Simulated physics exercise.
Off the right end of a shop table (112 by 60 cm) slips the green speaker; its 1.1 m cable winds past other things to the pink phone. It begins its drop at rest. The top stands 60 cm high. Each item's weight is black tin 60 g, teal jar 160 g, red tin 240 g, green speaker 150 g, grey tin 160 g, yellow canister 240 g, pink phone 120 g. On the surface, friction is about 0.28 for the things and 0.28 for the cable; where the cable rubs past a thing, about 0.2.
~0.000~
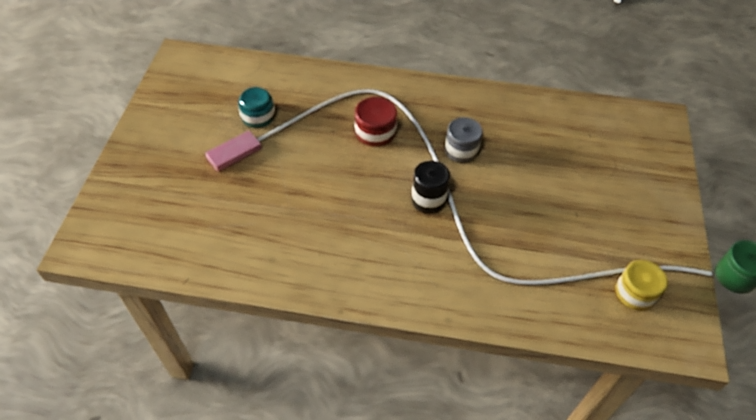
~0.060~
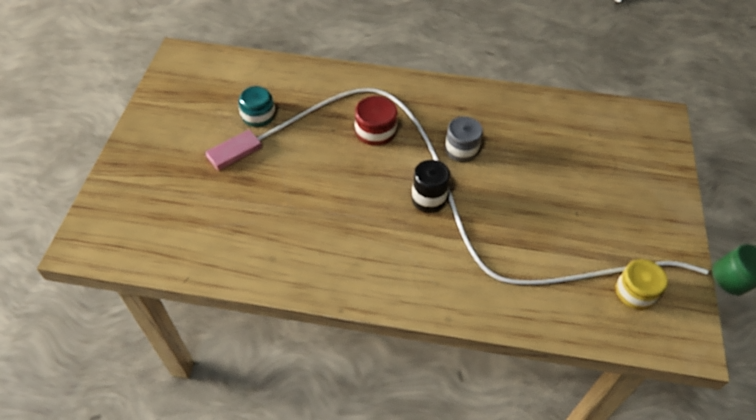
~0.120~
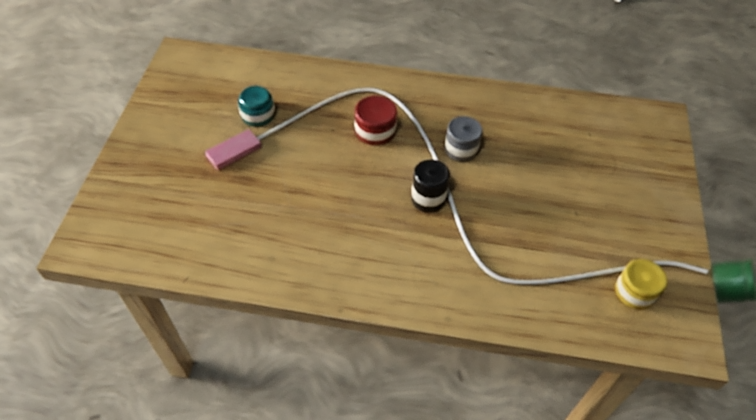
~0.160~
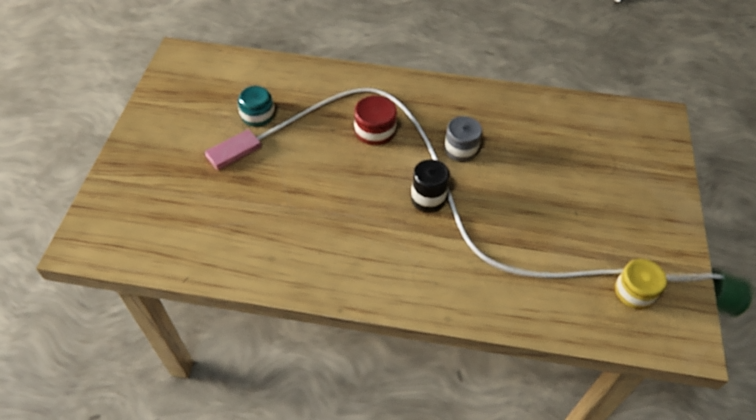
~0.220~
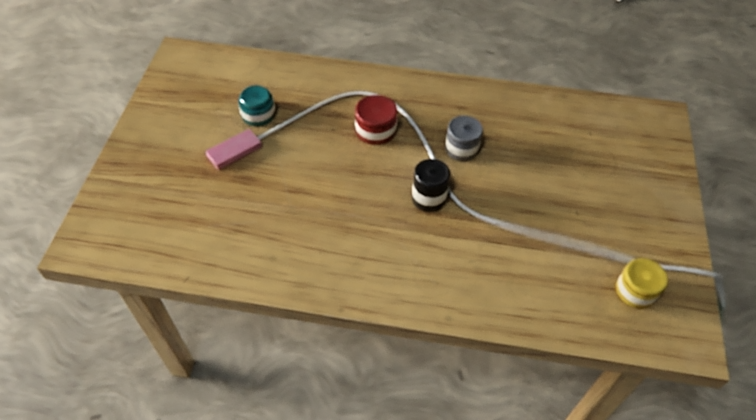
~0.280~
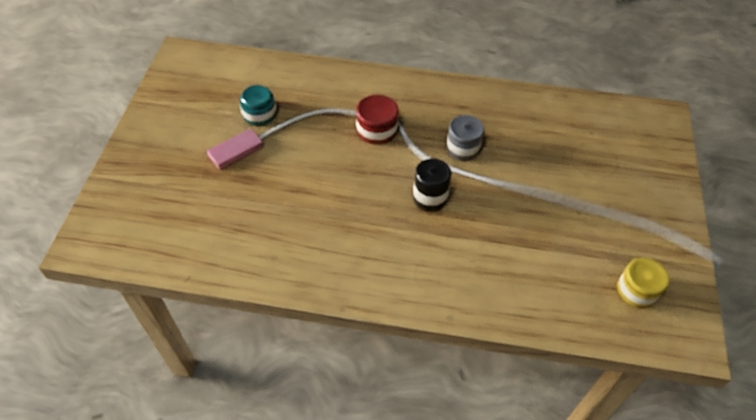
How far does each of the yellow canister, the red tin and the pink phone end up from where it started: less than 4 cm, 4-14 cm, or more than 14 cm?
The yellow canister ends up less than 4 cm away. The red tin ends up 4-14 cm away. The pink phone ends up more than 14 cm away.
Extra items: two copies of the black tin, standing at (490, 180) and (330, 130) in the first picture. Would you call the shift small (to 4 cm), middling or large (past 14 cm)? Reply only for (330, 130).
There: Middling.
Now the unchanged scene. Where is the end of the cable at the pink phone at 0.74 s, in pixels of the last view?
Pixel estimate: (429, 125).
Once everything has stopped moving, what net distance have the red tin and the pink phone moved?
For the red tin it's 6 cm, while the pink phone comes to 40 cm.
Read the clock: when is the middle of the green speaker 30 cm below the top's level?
About: 0.32 s.
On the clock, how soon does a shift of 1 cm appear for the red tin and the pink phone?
The red tin at 0.34 seconds and the pink phone at 0.34 seconds.
By 0.5 s, the cable's tail end at (335, 139); pink phone 14 cm off its start, red tin 6 cm off its start, green speaker over the edge.
By 0.7 s, the cable's tail end at (429, 125); pink phone 33 cm off its start, red tin 6 cm off its start, green speaker over the edge.
By 1.0 s, the cable's tail end at (456, 127); pink phone 38 cm off its start at (431, 120), red tin 6 cm off its start at (376, 134), green speaker over the edge.
By 1.2 s, the cable's tail end at (456, 127); pink phone 38 cm off its start, red tin 6 cm off its start, green speaker over the edge.
By 2.4 s, the cable's tail end at (456, 127); pink phone 38 cm off its start at (431, 120), red tin 7 cm off its start at (376, 134), yellow canister 0 cm off its start at (649, 275), green speaker over the edge.
